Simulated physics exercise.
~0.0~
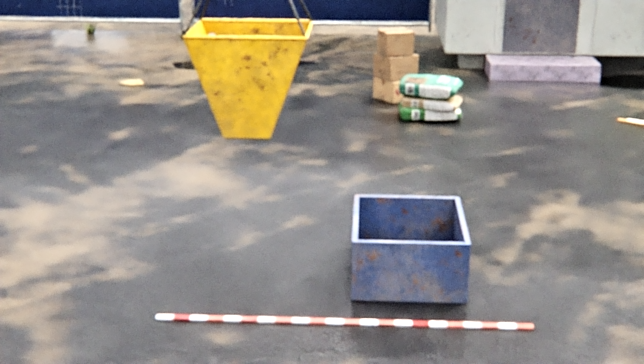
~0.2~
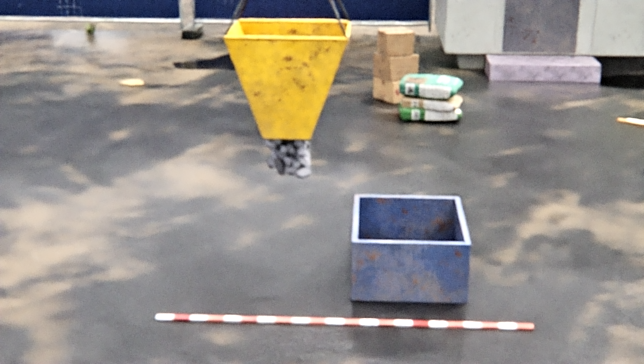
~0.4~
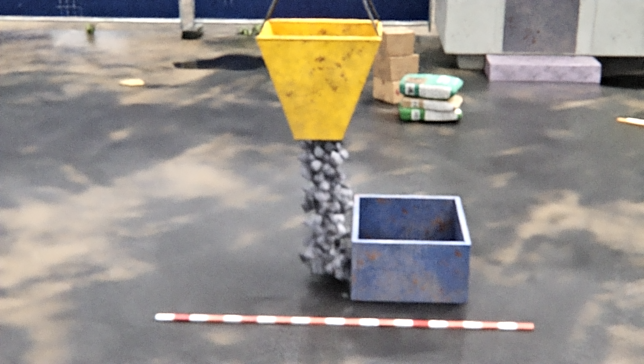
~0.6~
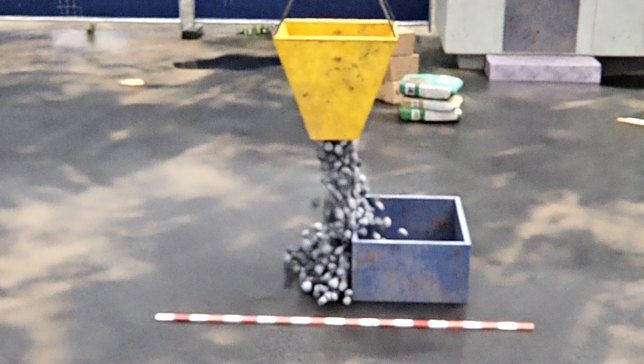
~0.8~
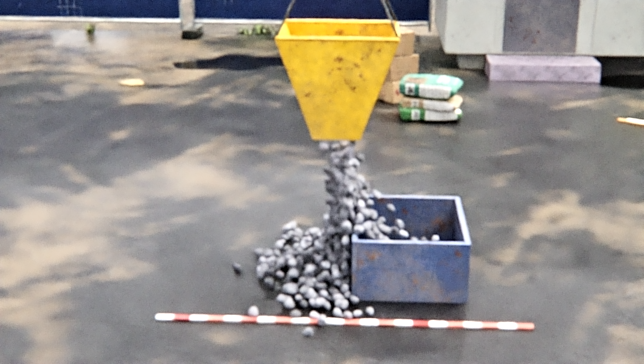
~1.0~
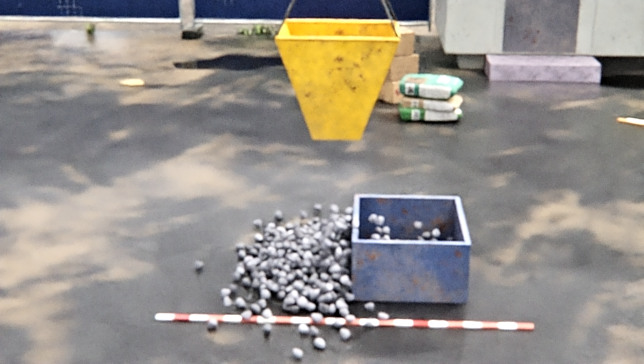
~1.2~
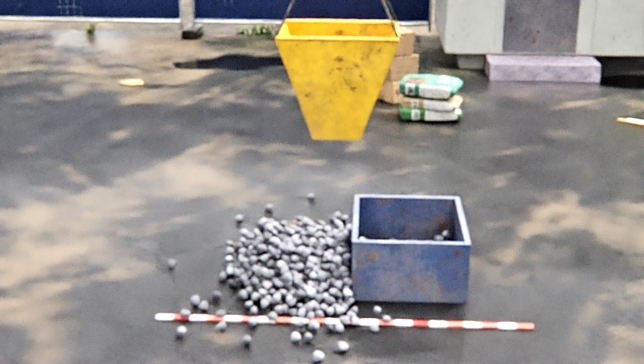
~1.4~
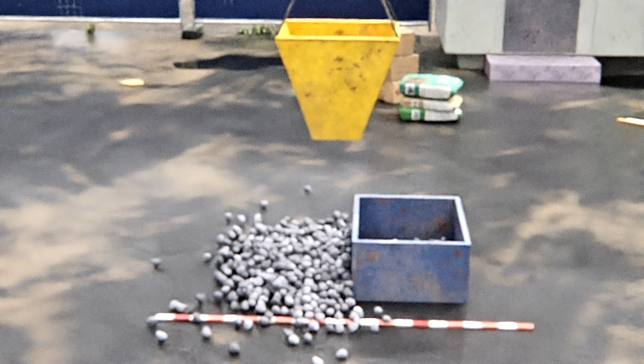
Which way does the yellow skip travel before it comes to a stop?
It travels to the right, stopping above the area near the left side of the blue bin.
